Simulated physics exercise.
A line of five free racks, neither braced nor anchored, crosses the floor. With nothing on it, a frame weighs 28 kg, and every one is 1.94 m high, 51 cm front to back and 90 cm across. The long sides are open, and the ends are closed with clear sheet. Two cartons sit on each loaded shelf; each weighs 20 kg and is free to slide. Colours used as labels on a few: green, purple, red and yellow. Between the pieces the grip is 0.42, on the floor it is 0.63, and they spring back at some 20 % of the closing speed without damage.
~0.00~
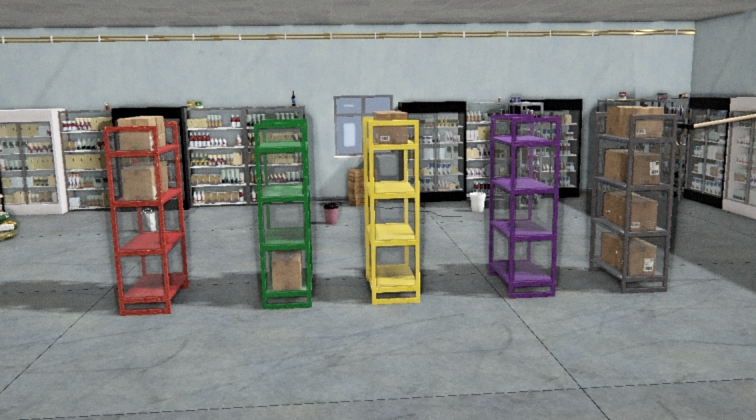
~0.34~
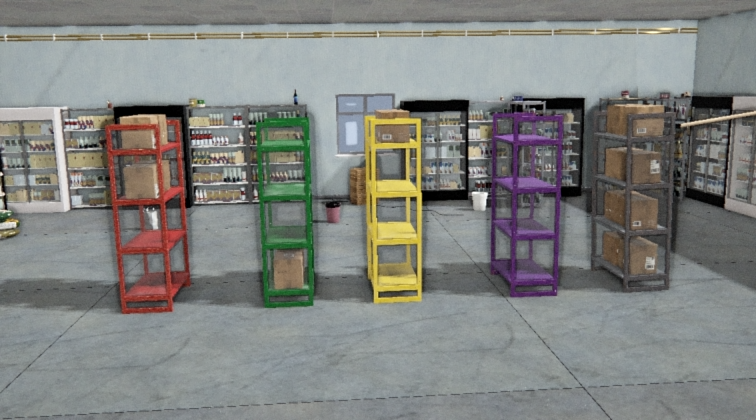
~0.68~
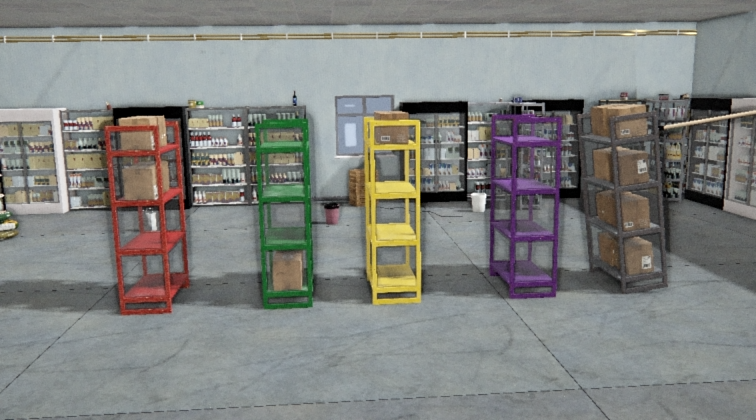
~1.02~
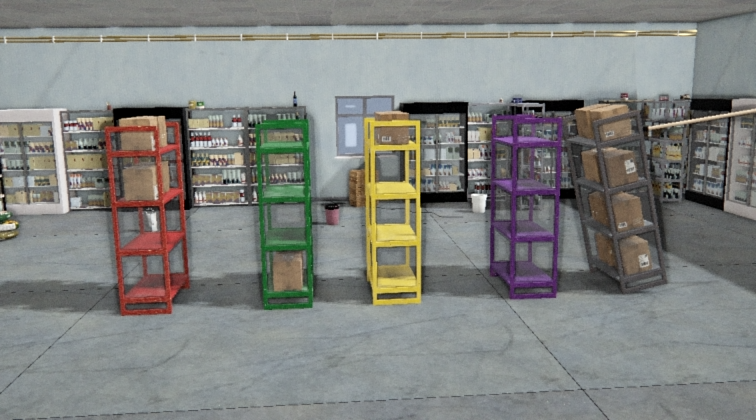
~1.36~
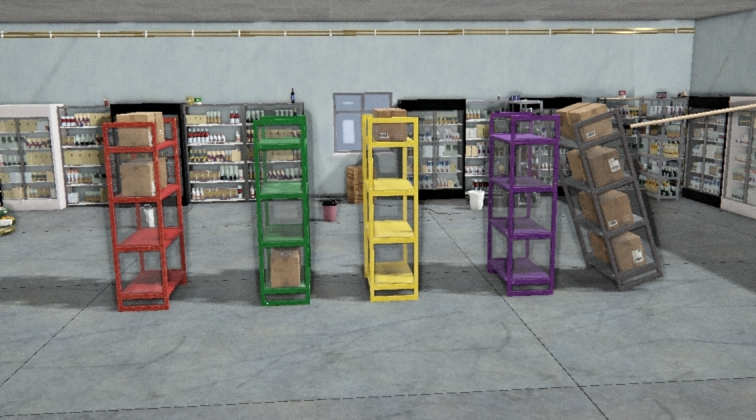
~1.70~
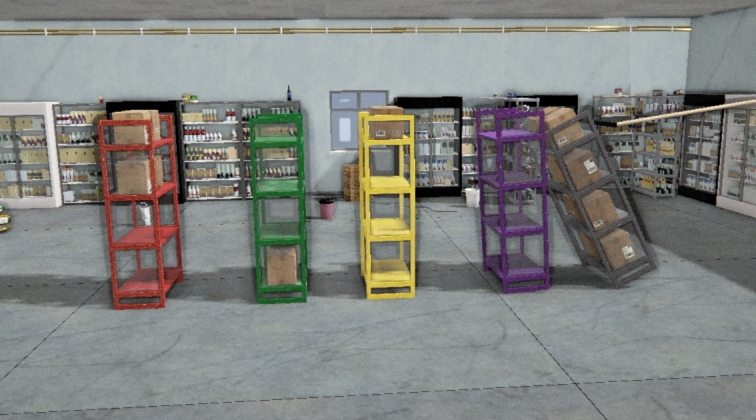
In a store with stocked shelves along the back wall, a pole pushed the gray rack at the right end of a colored row, tilting it leftward until it leaned against the purple one.
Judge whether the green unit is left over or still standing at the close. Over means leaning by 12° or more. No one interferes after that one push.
At the close the green unit is over.
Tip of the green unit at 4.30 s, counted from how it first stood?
It's at some 50 degrees.
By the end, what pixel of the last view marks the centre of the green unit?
(188, 234), more or less.
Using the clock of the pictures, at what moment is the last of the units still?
Near 5.5 s.
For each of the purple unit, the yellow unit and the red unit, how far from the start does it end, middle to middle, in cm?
Purple 120, yellow 110, red 140.
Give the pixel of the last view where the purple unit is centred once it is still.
It ends up centred close to (419, 228).
After 2.38 s, 7 cartons spilt or dropped; 2 of the 4 other units over; green unit unmoved; purple unit leaning 42°.
After 4.30 s, 12 cartons spilt or dropped; 4 of the 4 other units over; green unit leaning 51°; purple unit leaning 65°.
At rest (5.6 s), 16 cartons spilt or dropped; 4 of the 4 other units over; green unit leaning 63°; red unit lying flat; purple unit leaning 66°. Not one is left standing. As the last picture would show them, middles, green unit near (188, 234), red unit near (31, 277).
